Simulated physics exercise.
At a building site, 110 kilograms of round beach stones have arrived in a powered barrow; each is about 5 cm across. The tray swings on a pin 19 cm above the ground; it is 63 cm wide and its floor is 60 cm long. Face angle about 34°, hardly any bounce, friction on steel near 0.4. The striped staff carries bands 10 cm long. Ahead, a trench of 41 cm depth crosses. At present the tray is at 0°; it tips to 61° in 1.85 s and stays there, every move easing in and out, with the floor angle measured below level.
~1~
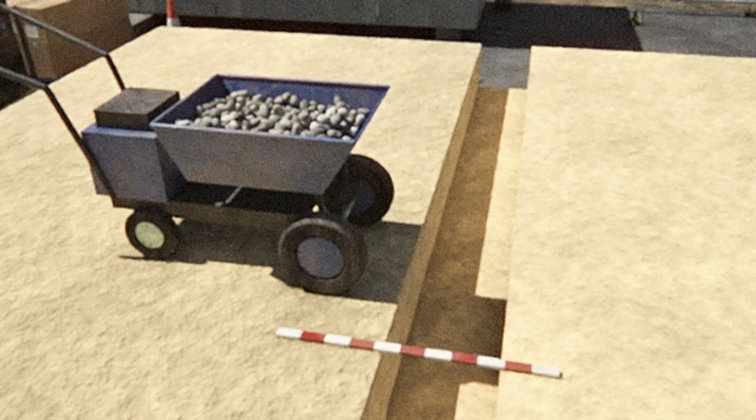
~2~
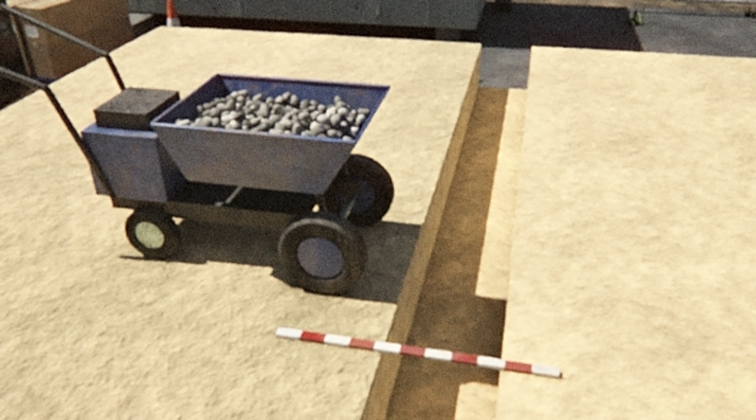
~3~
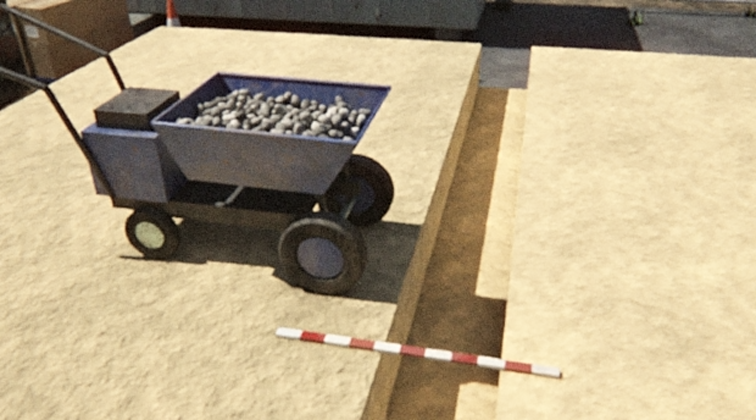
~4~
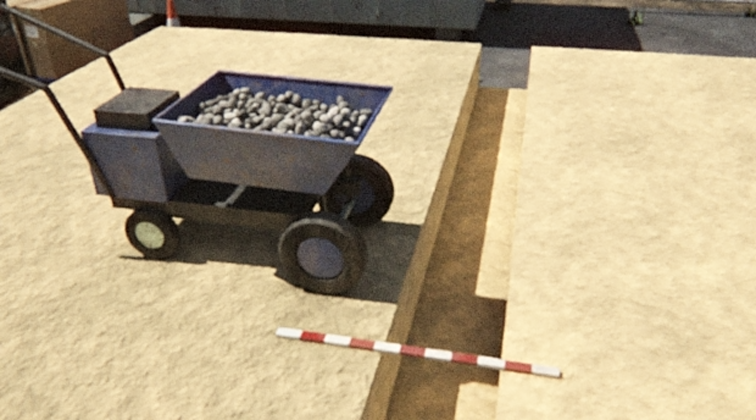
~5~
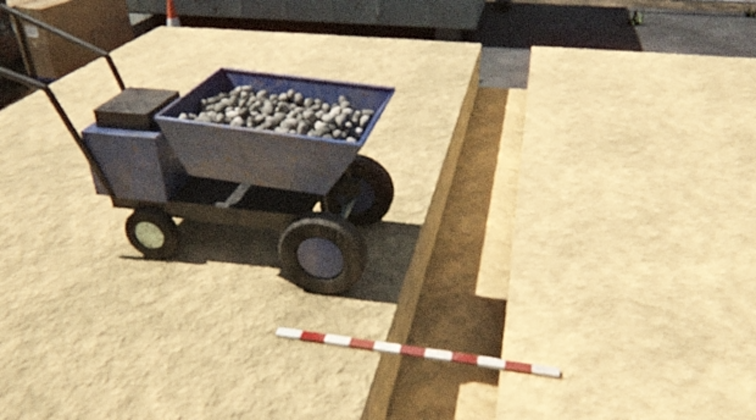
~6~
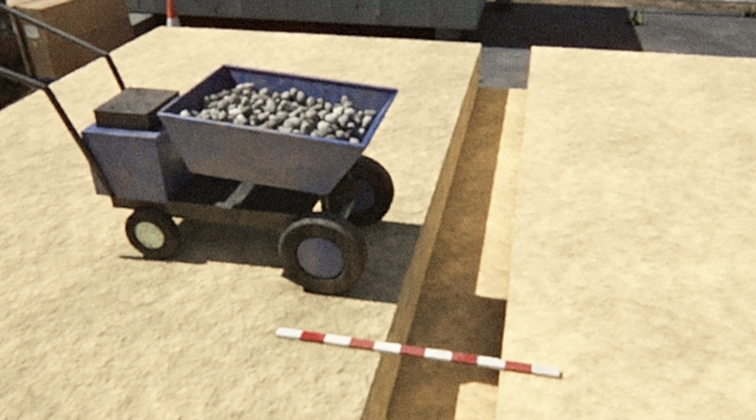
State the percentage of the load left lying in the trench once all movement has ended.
The share left there is about 58 per cent.
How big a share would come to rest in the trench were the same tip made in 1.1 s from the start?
Estimate: About 45 %.
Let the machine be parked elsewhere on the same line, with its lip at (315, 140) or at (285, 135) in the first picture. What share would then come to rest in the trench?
First spot about 70, second spot about 70 per cent.
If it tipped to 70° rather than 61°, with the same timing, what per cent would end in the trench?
It would come to about 75 percent.
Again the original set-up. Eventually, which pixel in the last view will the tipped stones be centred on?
Around (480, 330).
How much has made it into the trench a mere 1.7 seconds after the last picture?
Some 25 per cent.
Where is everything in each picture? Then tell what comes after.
In the first picture, the tray is at 0°, its lip at (355, 143); the top of the load is at (263, 112).
In the second picture, the tray is at 0°, its lip at (356, 143); the top of the load is at (263, 112).
In the third picture, lip at (357, 144), floor tilted 1°, highest stones at (264, 111).
In the fourth picture, lip at (359, 145), floor tilted 2°, highest stones at (239, 108).
In the fifth picture, lip at (362, 146), floor tilted 3°, highest stones at (233, 103).
In the sixth picture, the tray is at 4°, its lip at (365, 147); the top of the load is at (235, 101).
Then, 1.1 s after the last picture the floor is at 52°, 100 % in the tray; the foremost stones are at (453, 197).
Then, 1.7 s after the last picture the floor is at 61°, 70 % in the tray, 23 % in the trench, 7 % past the trench; the foremost stones are at (553, 276).
Then, 2.0 s after the last picture the floor is at 61°, 49 % in the tray, 35 % in the trench, 16 % past the trench; the foremost stones are at (636, 289).
Then, 4.0 s after the last picture the floor is at 61°, 26 % in the tray, 58 % in the trench, 17 % past the trench; the foremost stones are at (682, 270).
